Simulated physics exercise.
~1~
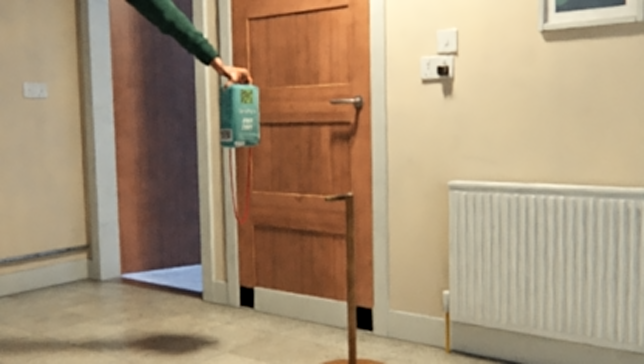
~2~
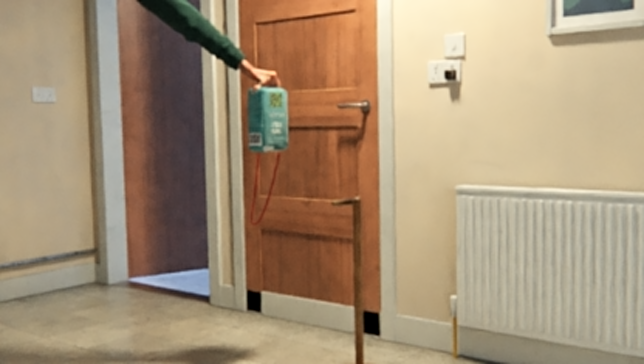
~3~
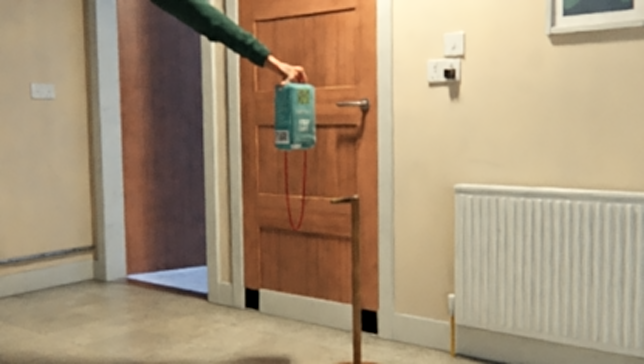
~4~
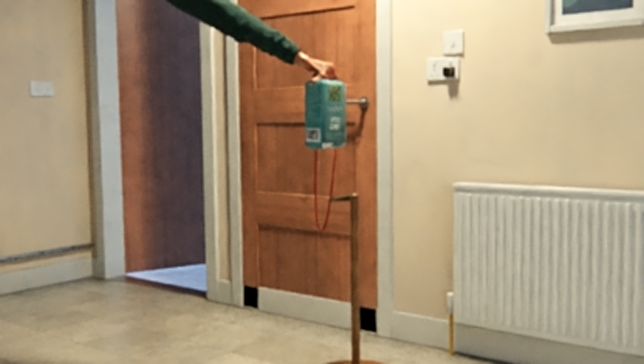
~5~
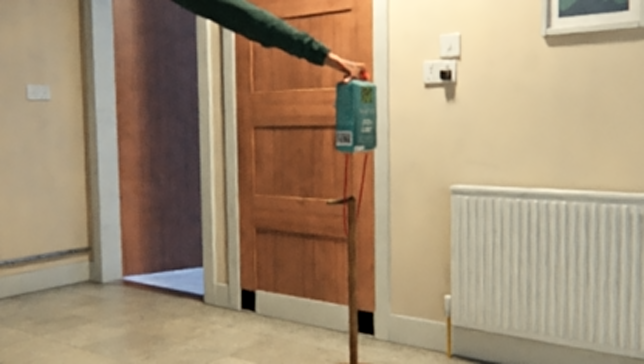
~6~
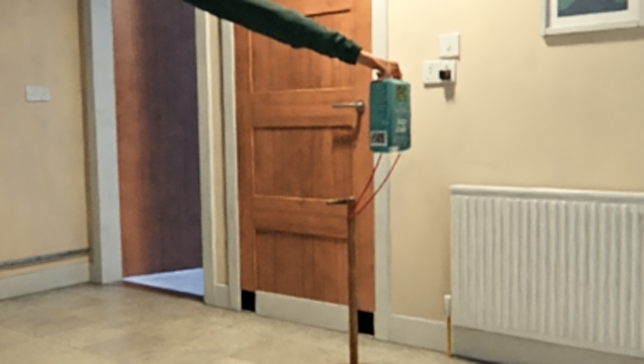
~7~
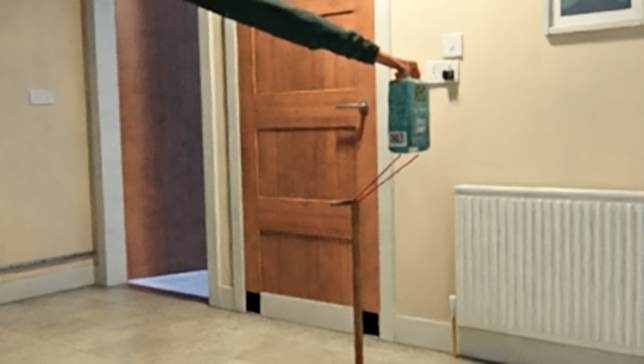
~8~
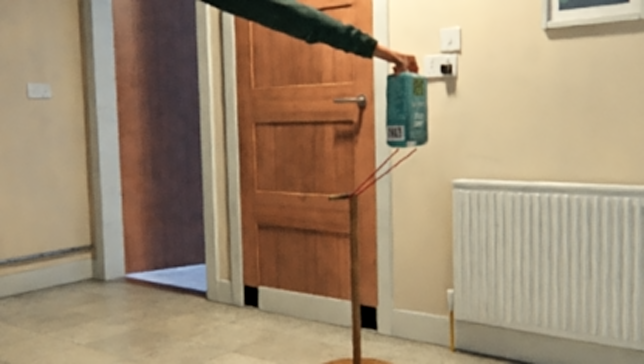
A hand carries a turquoise sack rightward over a post until its red loop snags.
